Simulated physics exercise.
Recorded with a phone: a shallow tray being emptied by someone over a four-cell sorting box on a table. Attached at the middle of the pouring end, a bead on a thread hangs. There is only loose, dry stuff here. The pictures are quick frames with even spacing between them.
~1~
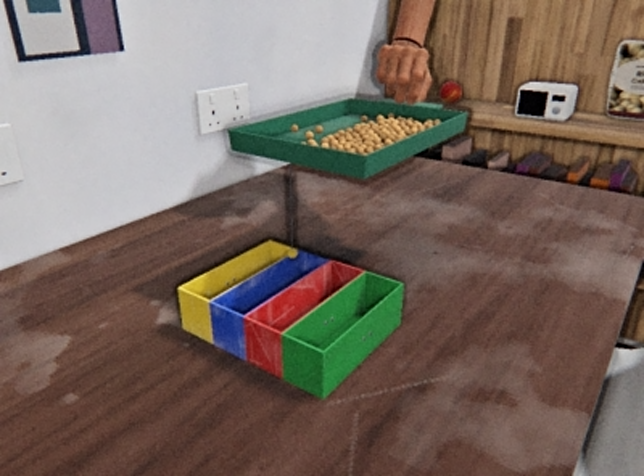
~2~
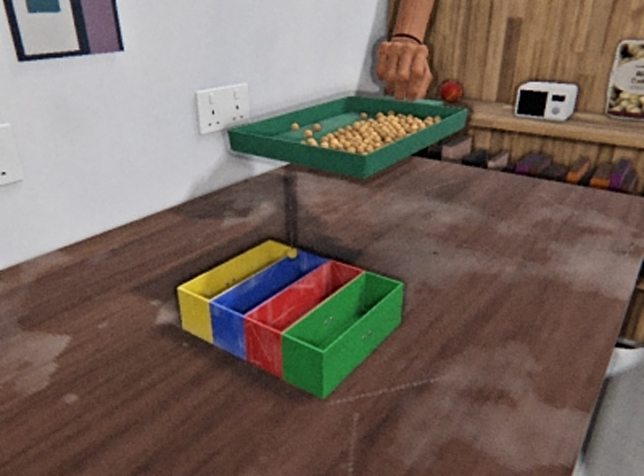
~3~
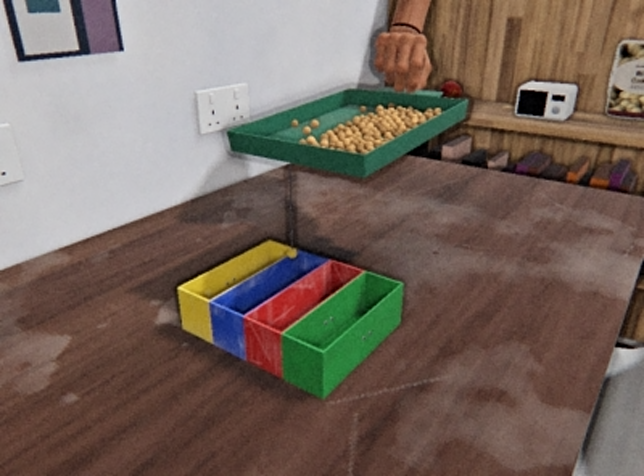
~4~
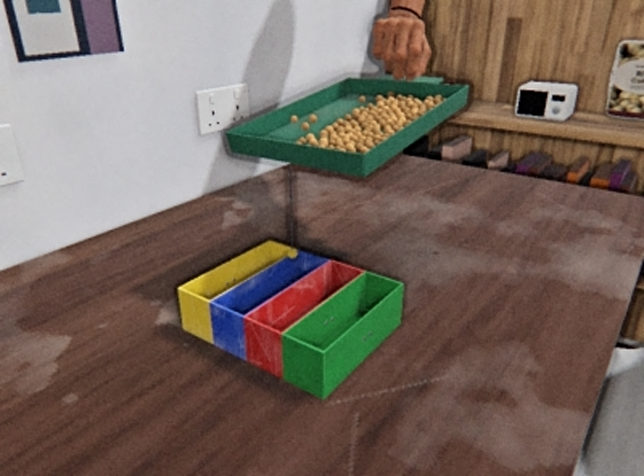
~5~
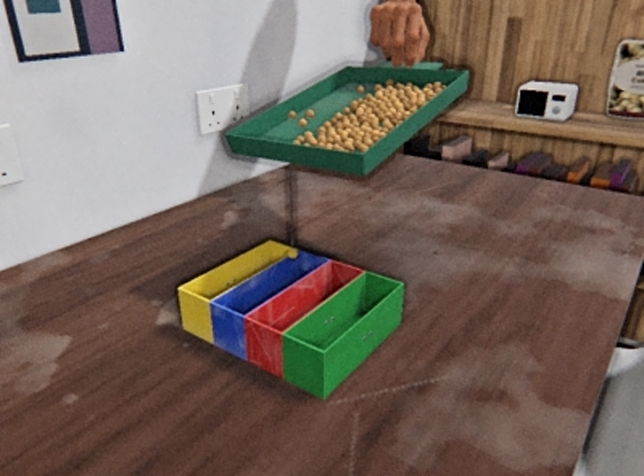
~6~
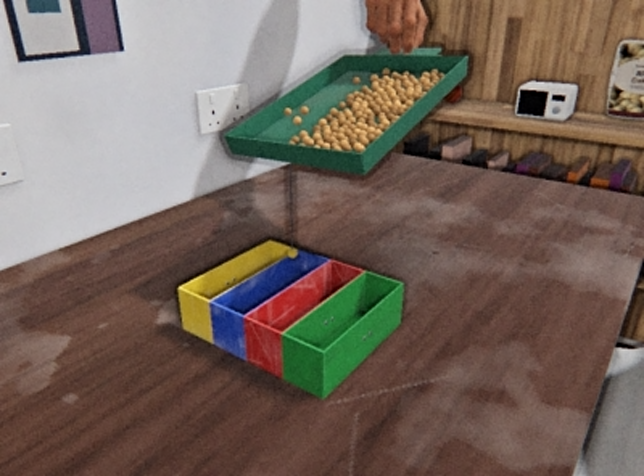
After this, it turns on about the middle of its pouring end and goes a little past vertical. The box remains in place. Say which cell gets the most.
Yellow.
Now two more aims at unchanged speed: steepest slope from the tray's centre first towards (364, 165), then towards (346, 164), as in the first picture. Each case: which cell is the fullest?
First try: Green. Second try: The cell in green.
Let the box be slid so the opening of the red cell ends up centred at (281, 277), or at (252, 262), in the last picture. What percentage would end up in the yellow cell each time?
Around 30 and around 0 per cent, in that order.
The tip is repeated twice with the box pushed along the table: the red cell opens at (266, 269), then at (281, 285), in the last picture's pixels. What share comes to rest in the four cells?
You'd see around 90 per cent and then around 90 per cent.
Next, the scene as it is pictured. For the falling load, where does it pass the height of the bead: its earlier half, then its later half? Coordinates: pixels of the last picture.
Around (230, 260), followed by around (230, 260).
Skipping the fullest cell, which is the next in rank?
Second place goes to blue.
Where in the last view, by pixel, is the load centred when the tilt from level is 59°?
The middle of the load sits near (294, 121).
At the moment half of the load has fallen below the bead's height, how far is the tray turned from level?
The tilt is near 100° by then.
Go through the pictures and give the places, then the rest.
The first picture shows corners of the pouring end near (230, 130) and (365, 155), level; middle of the load near (383, 139), round wooden beads; bead on its thread near (292, 254); yellow cell near (196, 311); blue cell near (228, 326); red cell near (264, 343); green cell near (303, 362).
The second picture shows corners of the pouring end near (230, 130) and (365, 155), level; middle of the load near (383, 137).
The third picture shows corners of the pouring end near (229, 130) and (364, 154), tipped barely, lowest at the left corner; middle of the load near (383, 132).
The fourth picture shows corners of the pouring end near (228, 132) and (363, 154), tipped a little, lowest at the left corner; middle of the load near (382, 125).
The fifth picture shows corners of the pouring end near (227, 133) and (362, 153), tipped a little, lowest at the left corner; middle of the load near (381, 118).
The sixth picture shows corners of the pouring end near (226, 135) and (361, 153), tipped clearly, lowest at the left corner; middle of the load near (377, 112), all but a few on the move; yellow cell near (196, 311); blue cell near (228, 326); red cell near (264, 343); green cell near (303, 361).
Shortly afterwards, tray tipped steeply; all but a few on the tray; only a few falling or outside the box.
Next, tray tipped right over; near a third on the tray; a little in the yellow cell; a little in the blue cell; a little in the red cell; near a third falling or outside the box.
Some moments later, tray tipped past a quarter turn; near a third in the yellow cell; near a quarter in the blue cell; a little in the red cell; only a few in the green cell; near a third falling or outside the box.
In the end, tray tipped past a quarter turn; near a third in the yellow cell; near a quarter in the blue cell; a little in the red cell; only a few in the green cell; near a third outside the box.
